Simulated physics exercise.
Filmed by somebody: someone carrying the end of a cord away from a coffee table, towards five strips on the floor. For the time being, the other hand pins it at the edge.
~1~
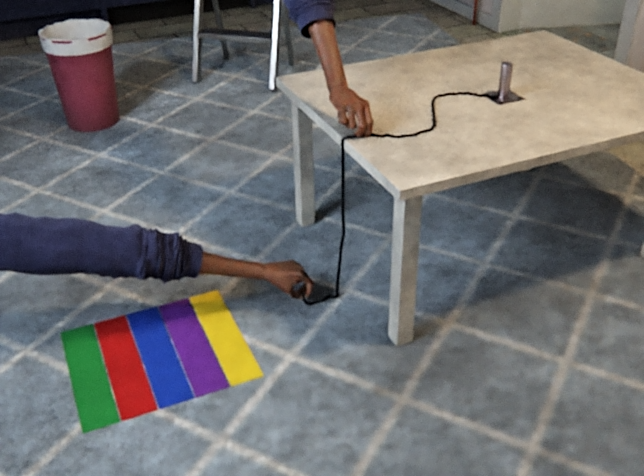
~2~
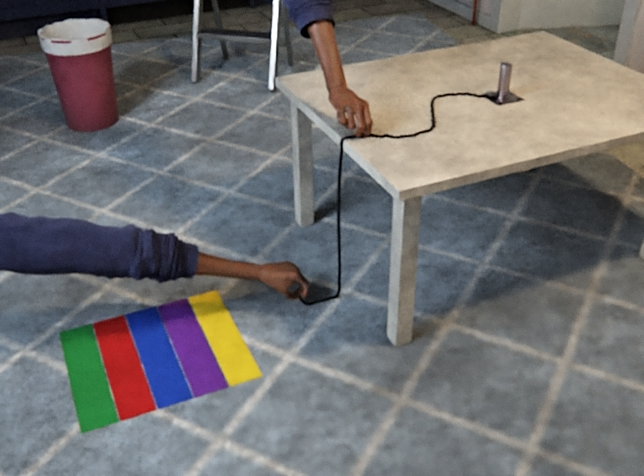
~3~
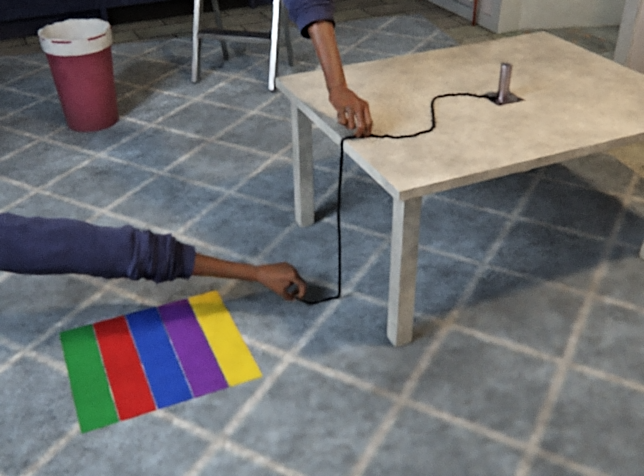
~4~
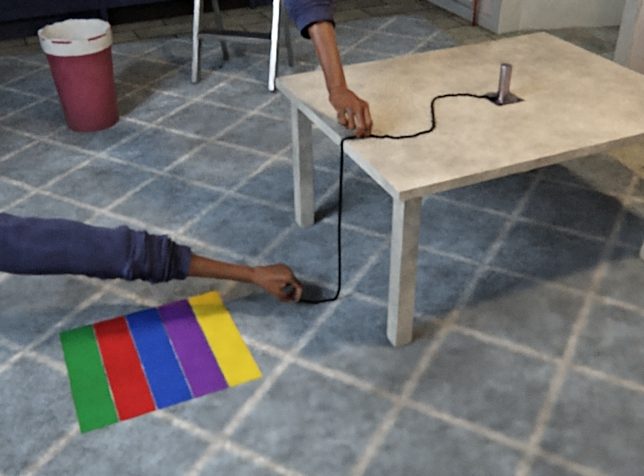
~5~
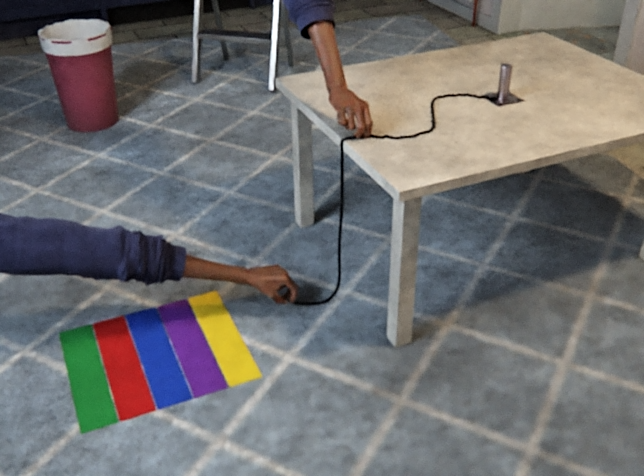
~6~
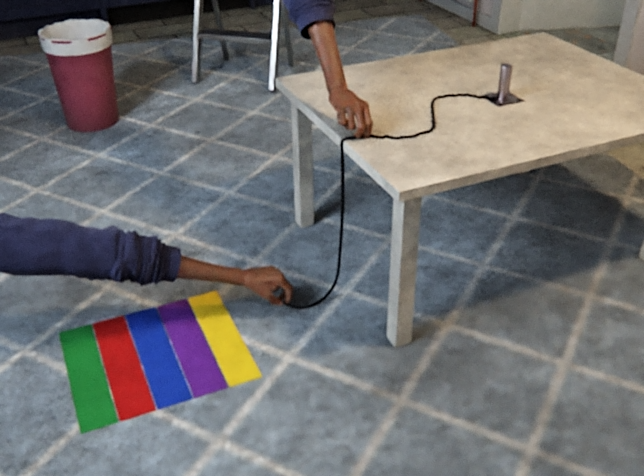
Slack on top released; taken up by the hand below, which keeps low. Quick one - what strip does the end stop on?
The red strip.
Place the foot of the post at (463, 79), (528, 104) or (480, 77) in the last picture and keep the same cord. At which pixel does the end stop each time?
First close to (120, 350), next close to (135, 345), last close to (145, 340).
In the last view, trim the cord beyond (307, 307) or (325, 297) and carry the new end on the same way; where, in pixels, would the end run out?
Try one: (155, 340); try two: (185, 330).
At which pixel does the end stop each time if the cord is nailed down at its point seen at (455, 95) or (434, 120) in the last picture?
(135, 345) and (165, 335).
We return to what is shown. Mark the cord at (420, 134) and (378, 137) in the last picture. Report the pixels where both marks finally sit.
I'd say about (360, 133) for one and about (322, 159) for the other.
Early on, end near (190, 328); over purple.
Midway, end near (142, 342); over blue.
At the end of the slack, end near (114, 350); over red. It halts on the red strip.
